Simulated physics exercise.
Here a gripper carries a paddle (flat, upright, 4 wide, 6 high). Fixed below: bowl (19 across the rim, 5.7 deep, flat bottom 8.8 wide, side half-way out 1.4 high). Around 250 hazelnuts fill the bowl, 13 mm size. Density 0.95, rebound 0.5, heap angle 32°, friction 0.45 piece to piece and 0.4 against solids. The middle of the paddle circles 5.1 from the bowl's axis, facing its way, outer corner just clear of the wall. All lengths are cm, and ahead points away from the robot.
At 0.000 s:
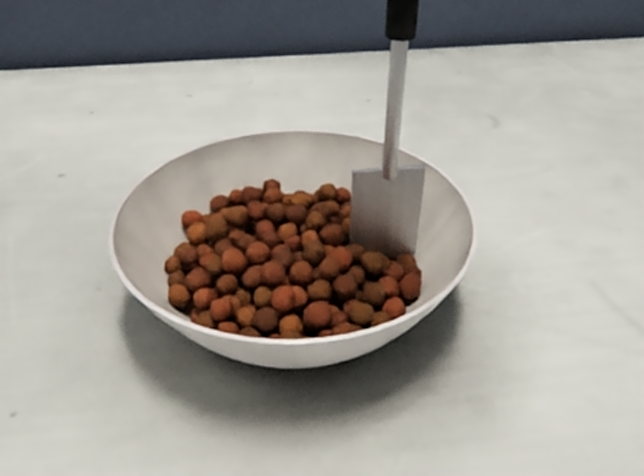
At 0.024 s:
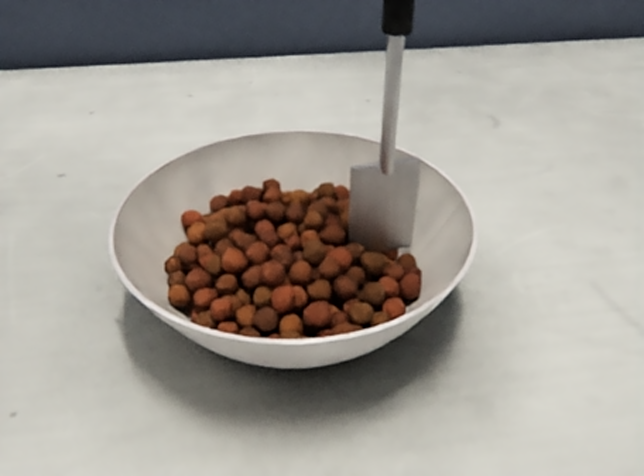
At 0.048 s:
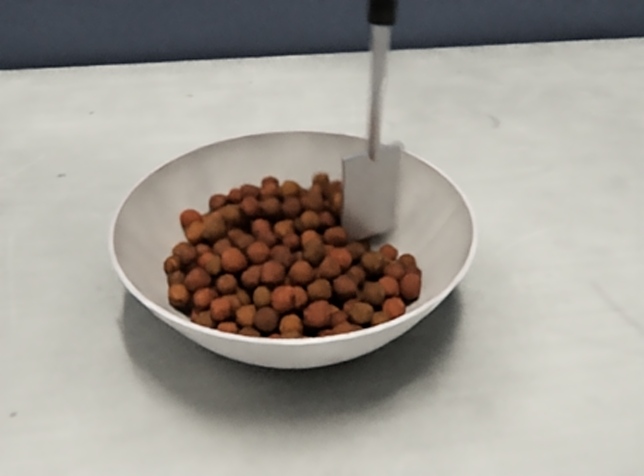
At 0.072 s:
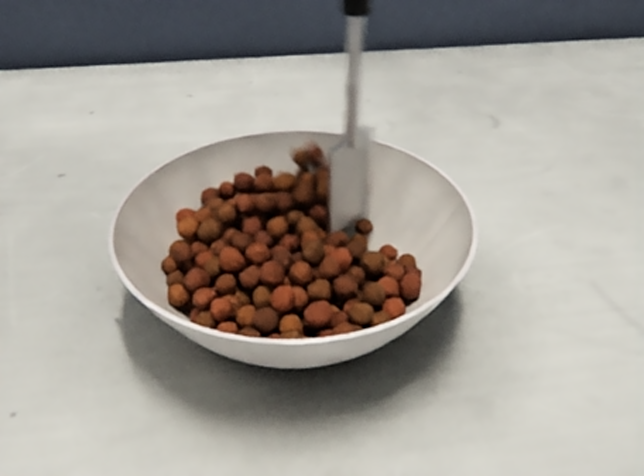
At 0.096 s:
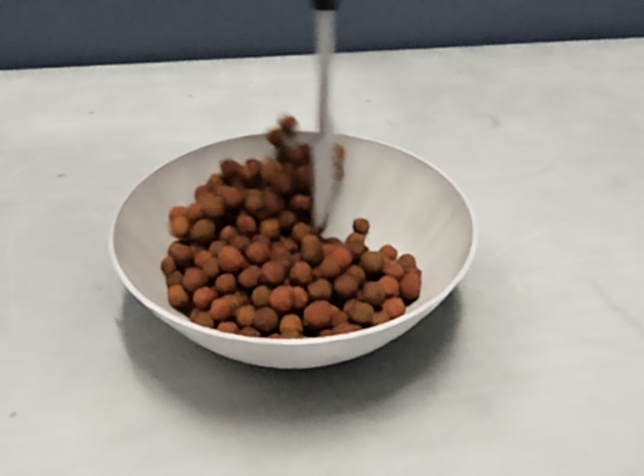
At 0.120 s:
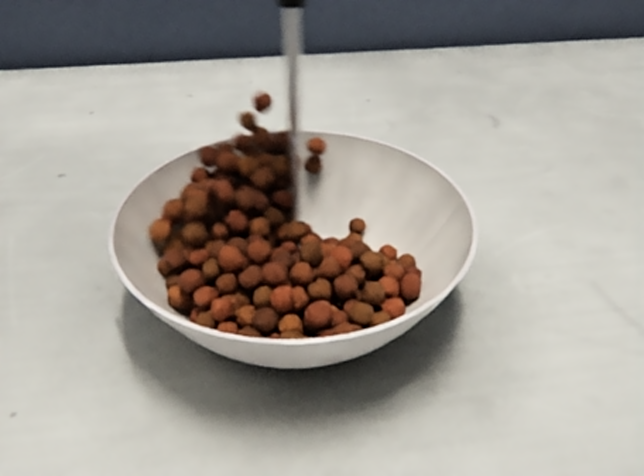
A paddle sweeps leftward along the bowl's far side, heaping and tossing up brown nuts.
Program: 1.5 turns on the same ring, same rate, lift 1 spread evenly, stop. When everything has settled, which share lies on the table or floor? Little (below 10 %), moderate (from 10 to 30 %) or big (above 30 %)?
On the table or floor the share is big, above 30 %.
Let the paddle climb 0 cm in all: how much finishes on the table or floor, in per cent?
Some 50 per cent.
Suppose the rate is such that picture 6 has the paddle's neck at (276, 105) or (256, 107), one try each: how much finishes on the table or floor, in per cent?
About 45 and 50 per cent.
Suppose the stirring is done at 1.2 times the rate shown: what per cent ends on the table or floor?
About 45 per cent.
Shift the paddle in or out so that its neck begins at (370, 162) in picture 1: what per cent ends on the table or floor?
About 30 per cent.
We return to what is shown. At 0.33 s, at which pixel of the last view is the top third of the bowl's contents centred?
Around (335, 300).
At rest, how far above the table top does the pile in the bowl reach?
Some 4.5 cm.
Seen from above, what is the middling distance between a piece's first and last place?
Some 11 cm.
By 0.33 s, 259° round, highest piece 12 above the table; 199 in the bowl, 20 on the table or floor, 33 in flight or on the tool.
By 0.55 s, 75° round, highest piece 9 above the table; 153 in the bowl, 85 on the table or floor, 14 in flight or on the tool.
By 0.85 s, 180° round, highest piece 7 above the table; 146 in the bowl, 106 on the table or floor.
By 1.55 s, 180° round, highest piece 5 above the table; 146 in the bowl, 106 on the table or floor.
Final count, 146 in the bowl, 106 on the table or floor. That is 42 % on the table or floor.
